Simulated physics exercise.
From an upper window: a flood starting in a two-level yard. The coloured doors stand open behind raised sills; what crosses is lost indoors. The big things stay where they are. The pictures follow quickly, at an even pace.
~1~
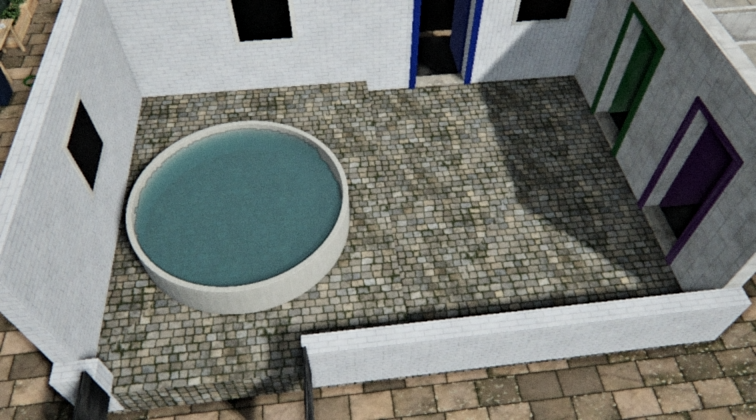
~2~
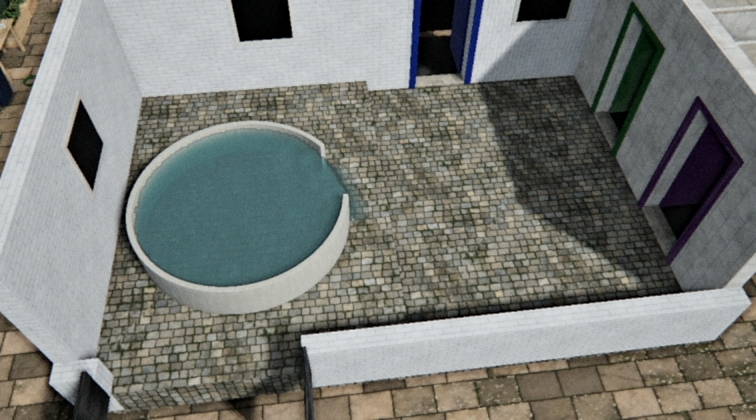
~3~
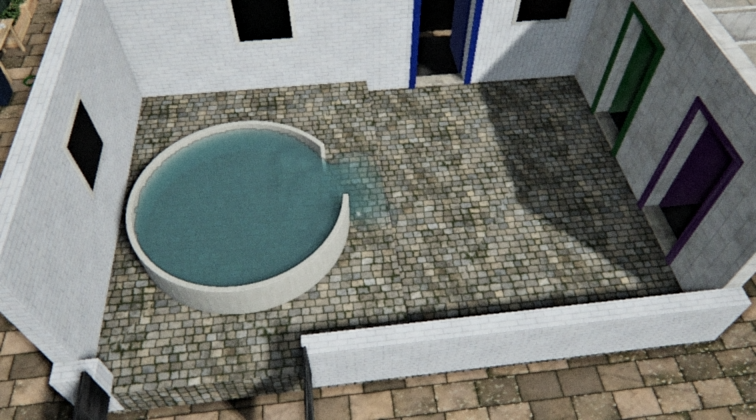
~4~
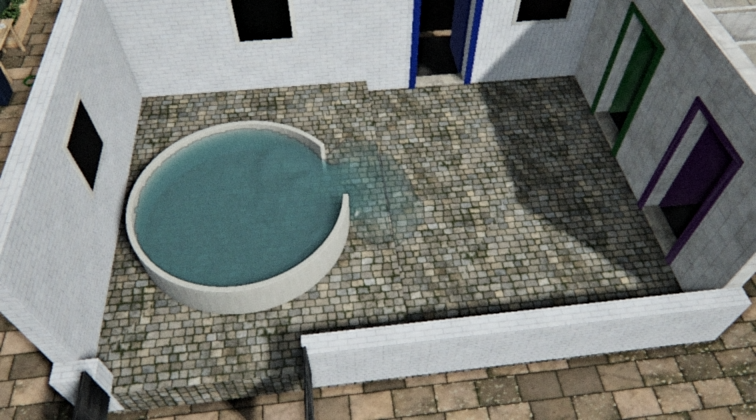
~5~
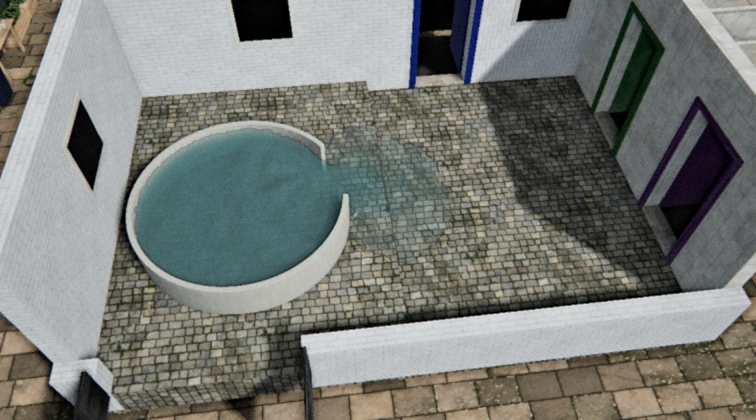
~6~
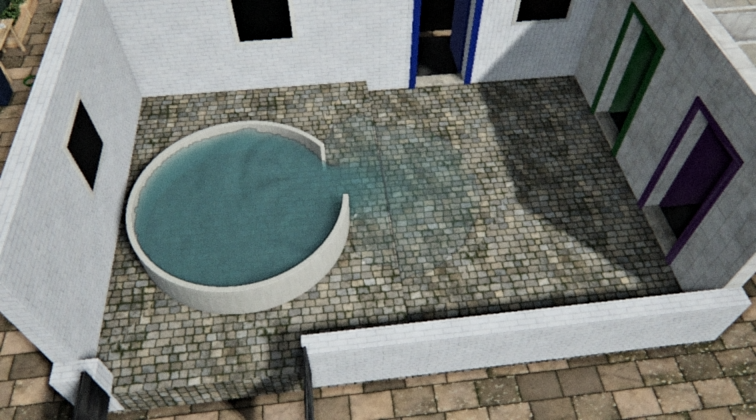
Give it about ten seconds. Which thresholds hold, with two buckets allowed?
The blue door lets in a lot; the green door lets in a lot; the purple door lets in a lot.
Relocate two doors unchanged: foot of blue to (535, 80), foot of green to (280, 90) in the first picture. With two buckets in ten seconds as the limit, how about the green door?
Green is under.
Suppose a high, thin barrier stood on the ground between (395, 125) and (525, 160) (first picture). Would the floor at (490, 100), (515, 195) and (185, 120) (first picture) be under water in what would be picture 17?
One after the other: Not flooded, wet, clear.
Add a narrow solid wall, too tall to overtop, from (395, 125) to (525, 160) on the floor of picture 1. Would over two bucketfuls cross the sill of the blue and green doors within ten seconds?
My reading: The blue door takes less, the green door is under.
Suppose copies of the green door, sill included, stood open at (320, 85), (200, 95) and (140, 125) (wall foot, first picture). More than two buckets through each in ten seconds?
As listed: Lets less in, takes less, keeps below it.
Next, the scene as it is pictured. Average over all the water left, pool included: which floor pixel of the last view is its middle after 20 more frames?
Roughly at (345, 198).
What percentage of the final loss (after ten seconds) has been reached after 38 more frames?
I make it 60 per cent.
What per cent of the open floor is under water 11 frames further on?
Near 50 in a hundred.
A moment on, water covers 30 % of the floor; the blue door not reached, the green door not reached, the purple door not reached.
Next, water covers 50 % of the floor; the blue door under two buckets in, the green door under two buckets in, the purple door not reached.
Then, water covers 60 % of the floor; the blue door over two buckets in, the green door over two buckets in, the purple door under two buckets in.
Later, water covers 60 % of the floor; the blue door over two buckets in, the green door far over two buckets in, the purple door over two buckets in.
In the end, water covers 65 % of the floor; the blue door far over two buckets in, the green door far over two buckets in, the purple door far over two buckets in.
